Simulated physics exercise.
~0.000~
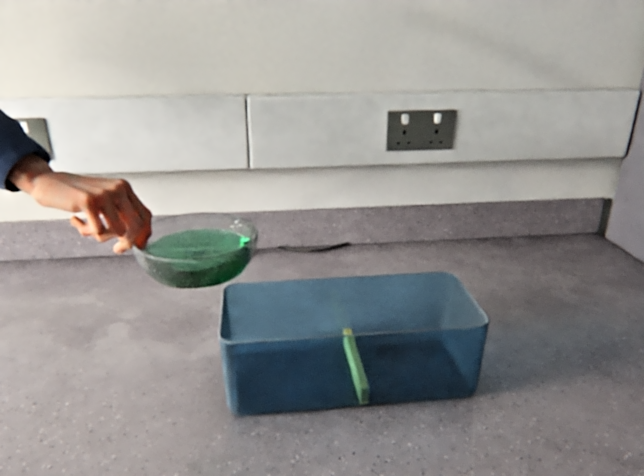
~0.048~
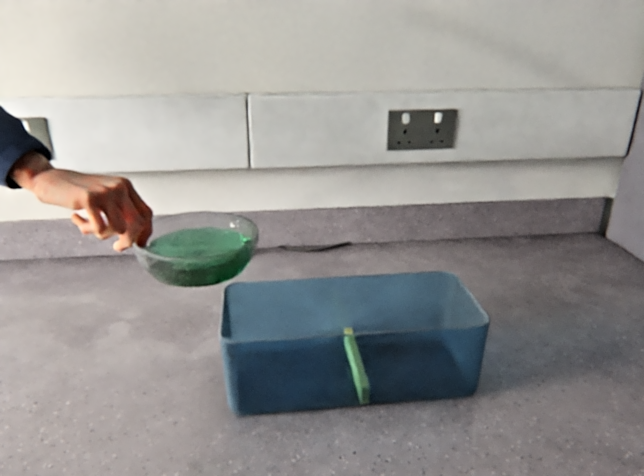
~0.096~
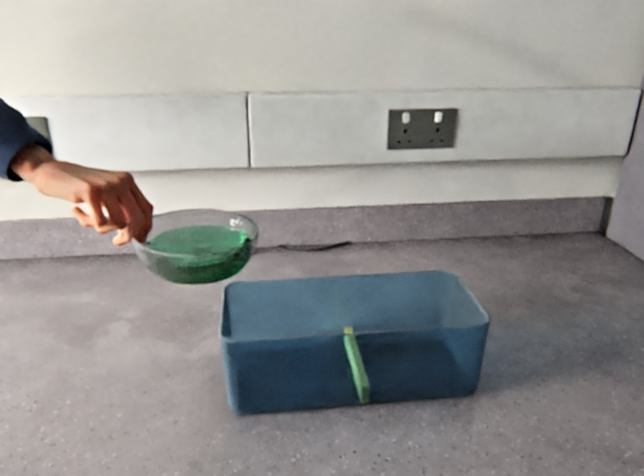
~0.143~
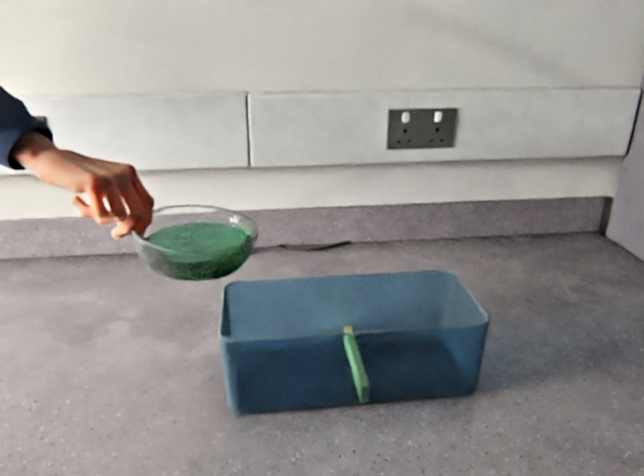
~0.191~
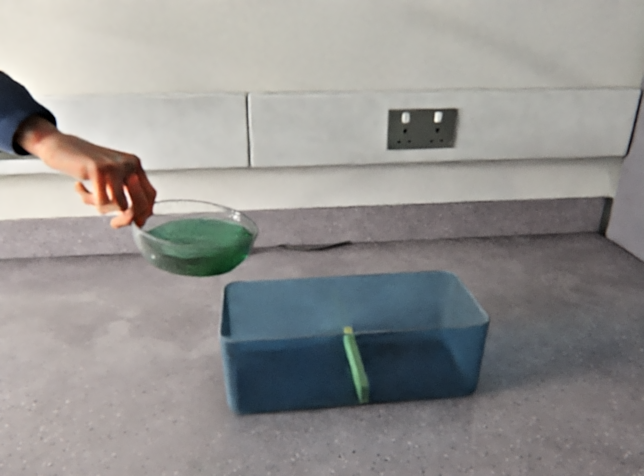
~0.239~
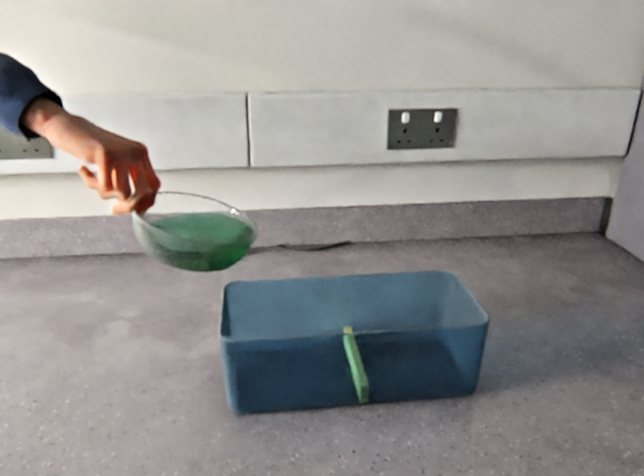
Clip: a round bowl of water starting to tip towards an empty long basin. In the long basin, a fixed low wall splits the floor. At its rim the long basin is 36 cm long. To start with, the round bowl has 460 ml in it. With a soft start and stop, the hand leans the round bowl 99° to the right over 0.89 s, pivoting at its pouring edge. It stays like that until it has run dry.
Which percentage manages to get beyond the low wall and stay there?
Beyond the low wall, roughly 10 per cent stays.
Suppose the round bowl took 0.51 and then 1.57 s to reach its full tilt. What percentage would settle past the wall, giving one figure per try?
The first try gives 30 percent and the second 10 percent.
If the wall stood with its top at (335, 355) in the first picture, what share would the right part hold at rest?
Roughly 55 %.
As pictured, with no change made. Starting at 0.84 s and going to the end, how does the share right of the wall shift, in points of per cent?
Its share increases, some 3 in a hundred.
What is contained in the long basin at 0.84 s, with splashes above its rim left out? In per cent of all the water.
About 88 %.
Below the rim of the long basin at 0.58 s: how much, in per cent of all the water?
I'd estimate some 12 percent of the liquid.
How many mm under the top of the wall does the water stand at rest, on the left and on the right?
Left 14 mm, right 28 mm.
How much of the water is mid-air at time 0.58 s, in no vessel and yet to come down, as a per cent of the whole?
Close to 52 per cent, I'd say.
After 0.58 s the tilt is 73° and 36 per cent is still to pour, 11 is left of the wall and 0 right of it.
After 0.84 s the tilt is 98° and 1 per cent is still to pour, 81 is left of the wall and 7 right of it.
After 1.10 s the tilt is 99° and 0 per cent is still to pour, 89 is left of the wall and 9 right of it.
After 1.39 s the tilt is 99° and 0 per cent is still to pour, 89 is left of the wall and 10 right of it.
In the end 89 per cent lies left of the wall, 10 right of it and 1 outside.
